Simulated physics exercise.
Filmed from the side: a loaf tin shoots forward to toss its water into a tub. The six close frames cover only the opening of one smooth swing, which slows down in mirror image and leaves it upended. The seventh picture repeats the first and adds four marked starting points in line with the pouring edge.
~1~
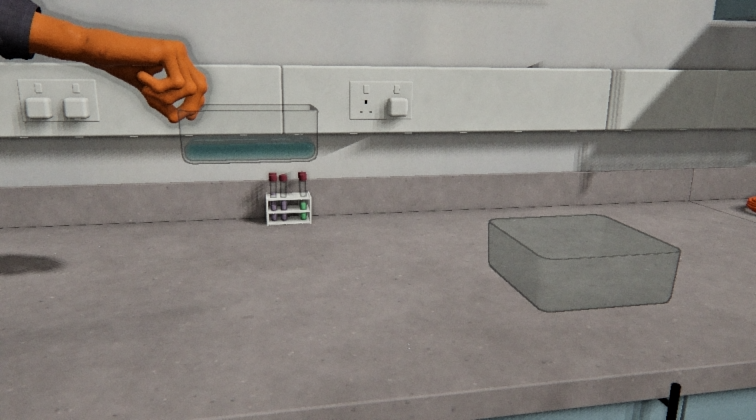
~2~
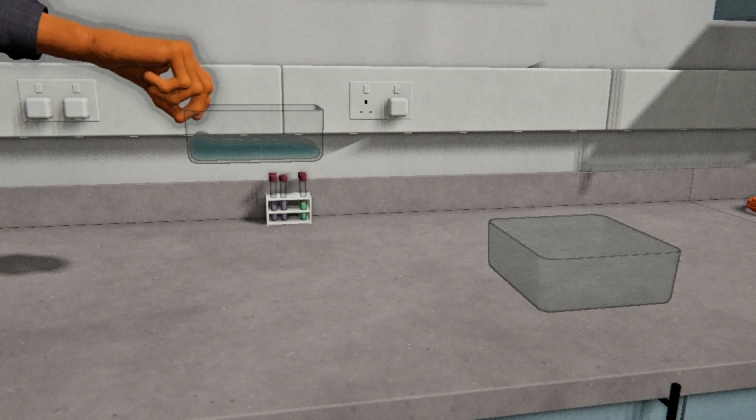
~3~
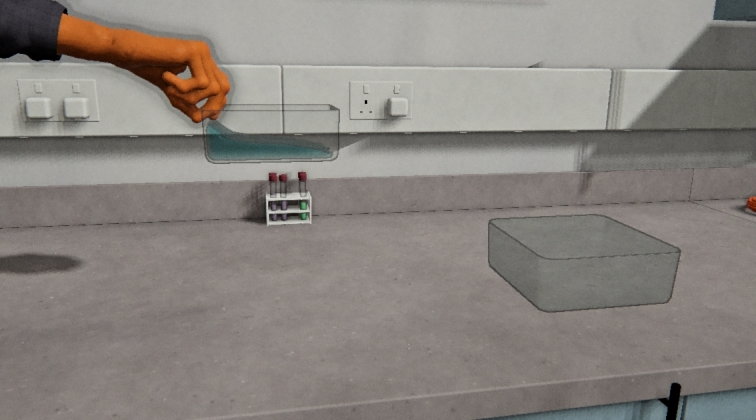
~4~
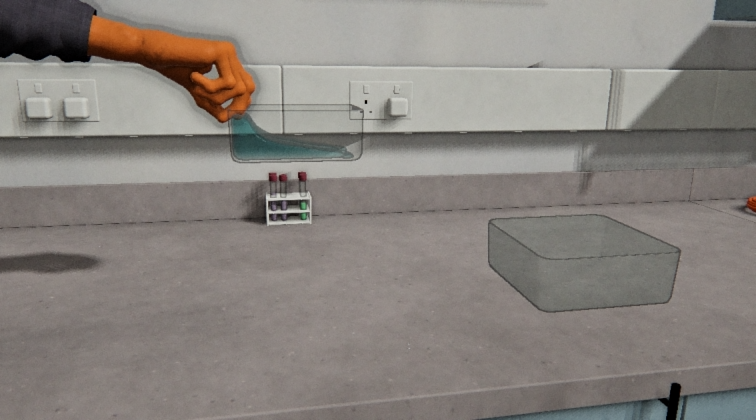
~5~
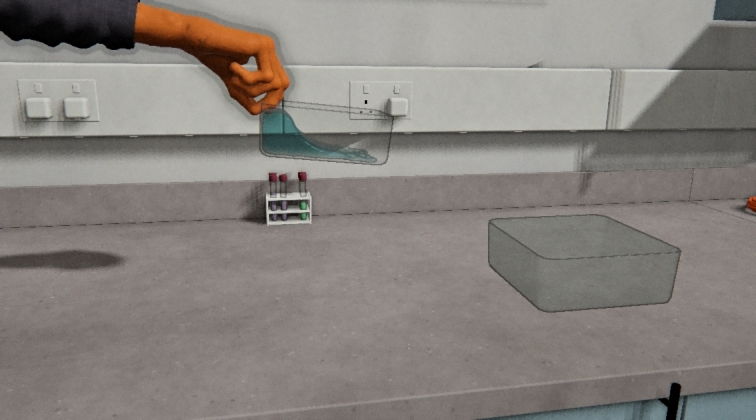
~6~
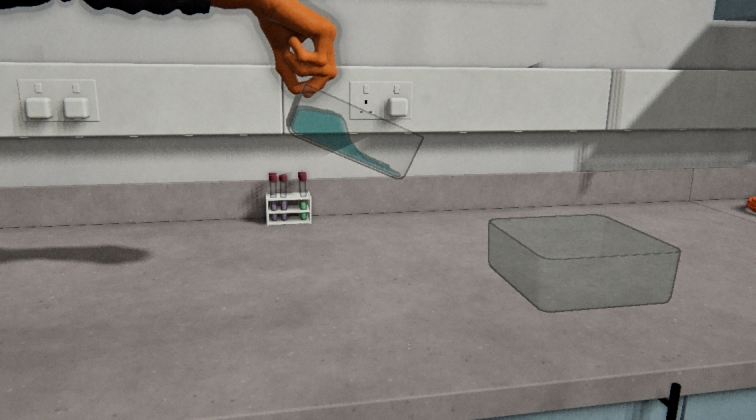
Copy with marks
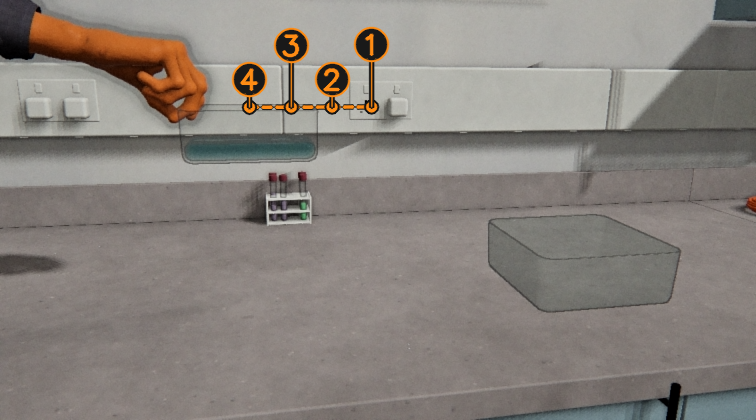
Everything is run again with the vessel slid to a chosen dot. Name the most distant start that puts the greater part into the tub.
Dot 1 just does it.
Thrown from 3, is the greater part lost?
Yes, that goes wrong.
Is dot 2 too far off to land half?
Yes, that goes wrong.
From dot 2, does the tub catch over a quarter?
Yes.
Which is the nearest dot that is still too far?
Here it is dot 2.
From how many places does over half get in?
One of the four.
On the marked copy, 1 at (371, 106); 2 at (332, 107); 3 at (291, 107); 4 at (249, 107).
Choosing 1, about 68 % lands in the tub, 19 % falls short and 12 % goes beside or beyond.
Choosing 2, about 39 % lands in the tub, 56 % falls short and 6 % goes beside or beyond.
Choosing 3, about 4 % lands in the tub, 93 % falls short and 3 % goes beside or beyond.
Choosing 4, about 0 % lands in the tub, 97 % falls short and 3 % goes beside or beyond.
